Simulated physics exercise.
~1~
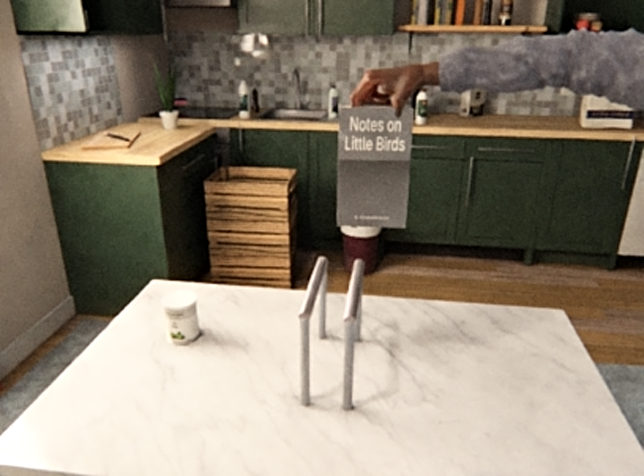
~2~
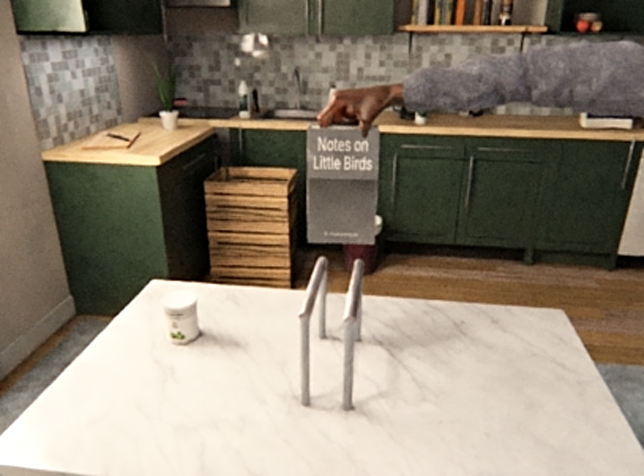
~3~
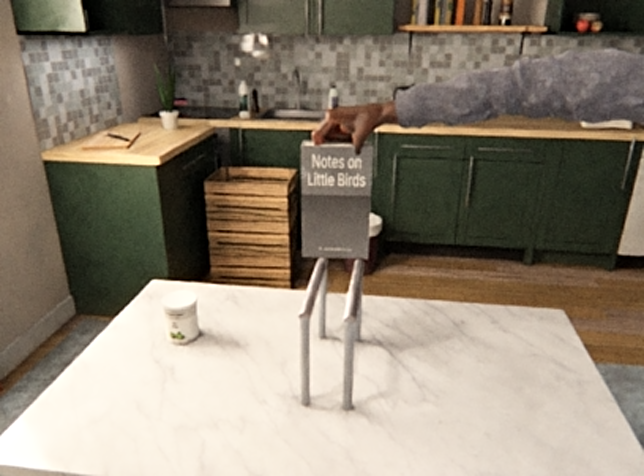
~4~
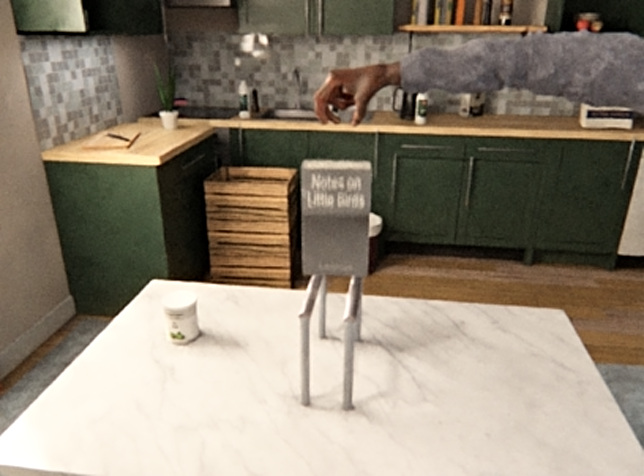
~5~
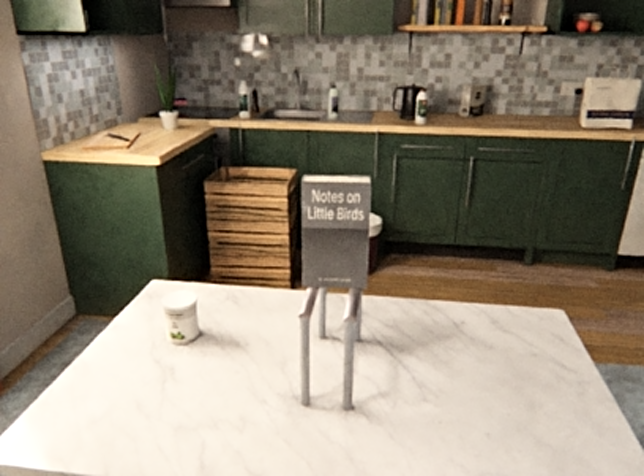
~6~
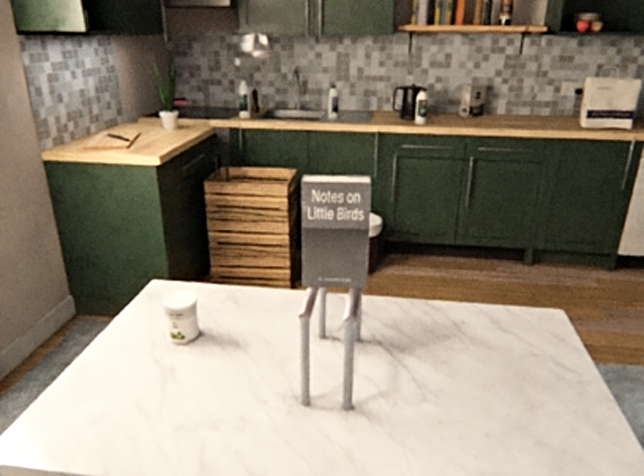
The video shows a hand holding a grey book upright above two metal supports on a marble table, beside a small white tin. The hand moves it left and down, lets go and withdraws, and the book drops slightly and stays upright on top of the supports.
